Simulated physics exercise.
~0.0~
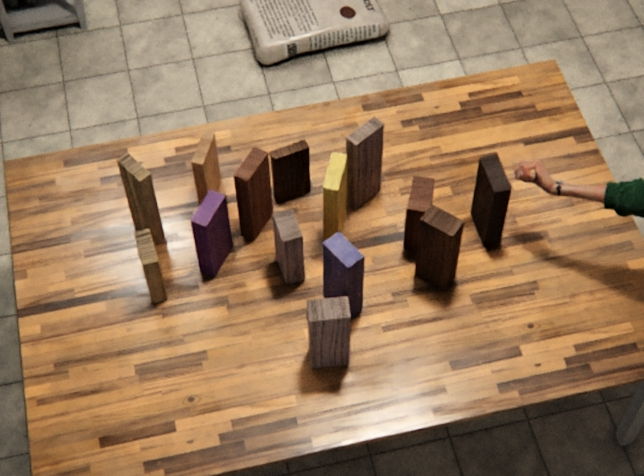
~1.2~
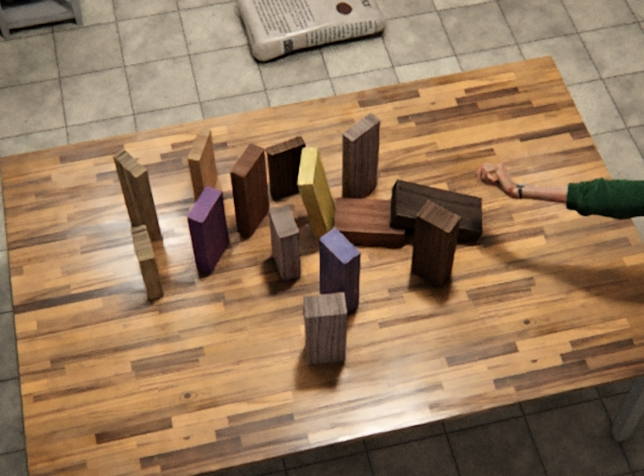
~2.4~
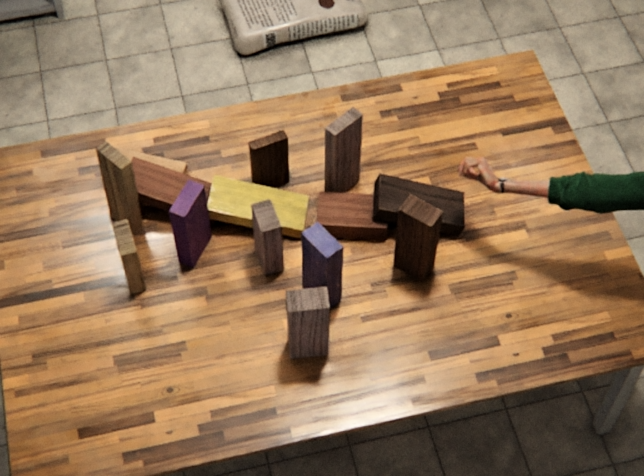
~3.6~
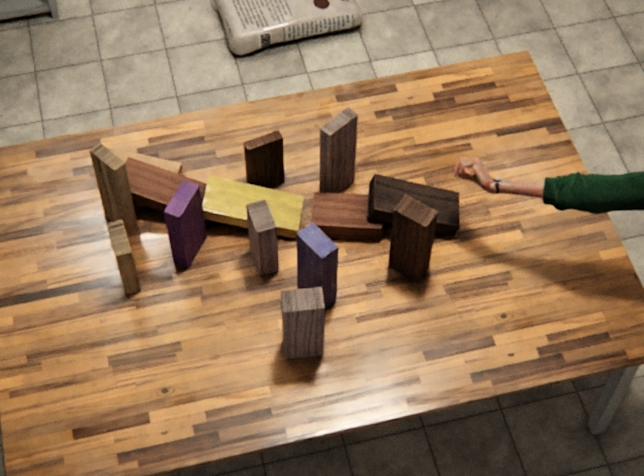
A hand topples a dark block leftward, knocking down several others while the blue stands.
